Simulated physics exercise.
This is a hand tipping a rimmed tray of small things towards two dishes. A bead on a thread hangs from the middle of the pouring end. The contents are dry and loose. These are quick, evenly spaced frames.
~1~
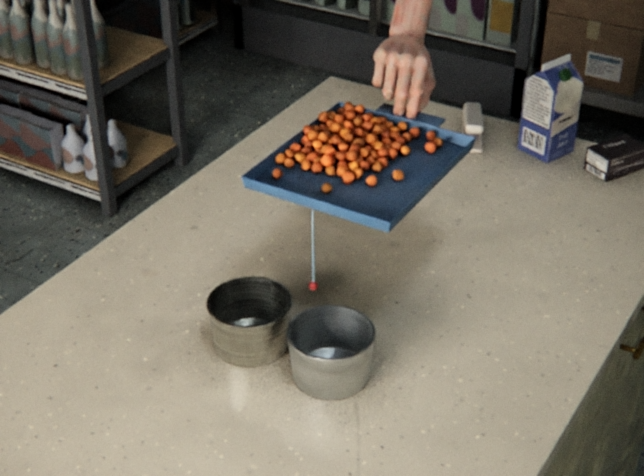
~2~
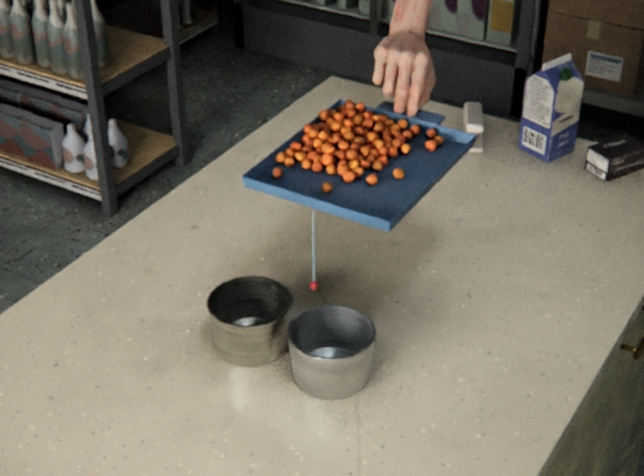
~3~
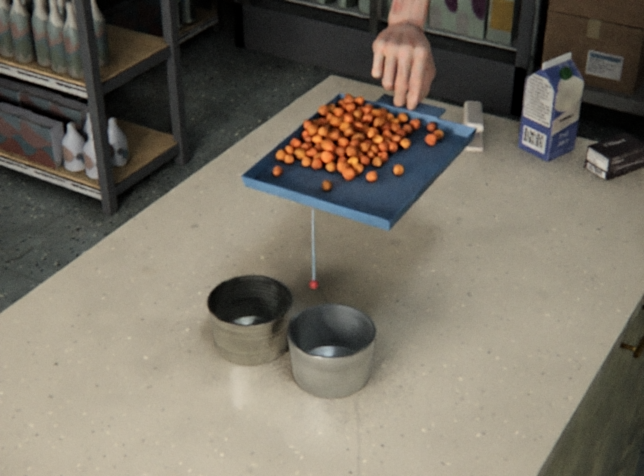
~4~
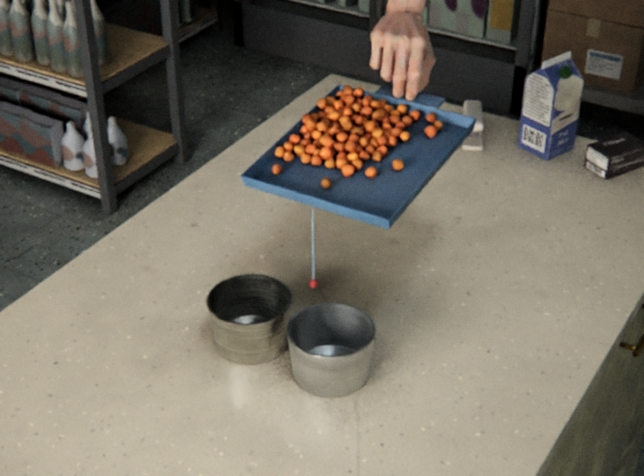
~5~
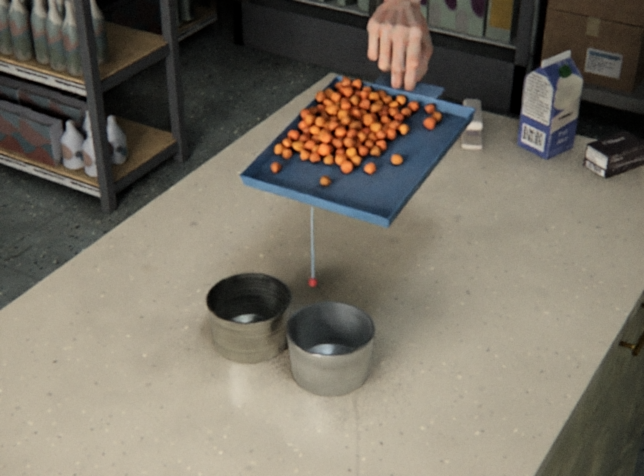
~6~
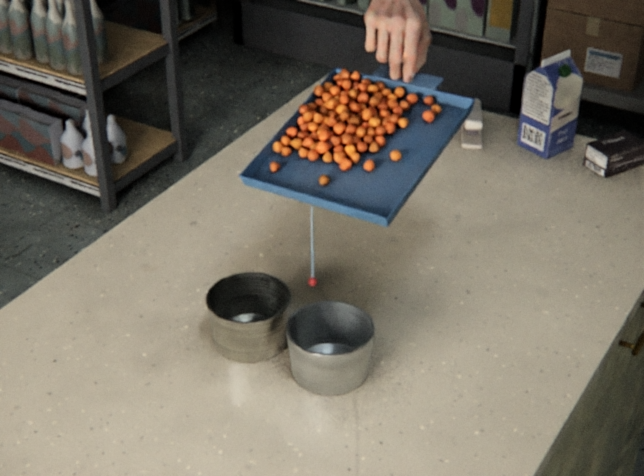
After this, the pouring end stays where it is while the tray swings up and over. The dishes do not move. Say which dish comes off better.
More goes to the left dish.
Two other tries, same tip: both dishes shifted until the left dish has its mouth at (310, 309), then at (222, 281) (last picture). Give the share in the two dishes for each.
About 30 and 70 per cent.
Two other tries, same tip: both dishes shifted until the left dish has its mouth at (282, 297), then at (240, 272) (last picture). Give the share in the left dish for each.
The first gives 30 %, the second 20 %.
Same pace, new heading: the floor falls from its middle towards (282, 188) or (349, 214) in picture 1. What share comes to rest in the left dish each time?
About 30 and 0 per cent.
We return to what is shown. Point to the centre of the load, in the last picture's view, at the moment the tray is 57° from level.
Roughly at (295, 155).
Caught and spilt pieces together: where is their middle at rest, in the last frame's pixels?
Close to (256, 339).
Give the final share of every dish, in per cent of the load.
For the left dish some 50 %, for the right dish some 30 %.
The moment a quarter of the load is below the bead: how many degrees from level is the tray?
At some 105 degrees.
Just after the last frame, tray tipped steeply; almost all on the tray; just a few in the right dish; just a few in the left dish; just a few outside both; just a few in the air.
A moment on, tray tipped right over; almost all on the tray; just a few in the right dish; just a few in the left dish; about a tenth outside both; just a few in the air.
Further on, tray tipped past a quarter turn; roughly a quarter in the right dish; roughly half in the left dish; roughly a quarter outside both.
When it is over, tray tipped past a quarter turn; roughly a quarter in the right dish; roughly half in the left dish; roughly a quarter outside both.
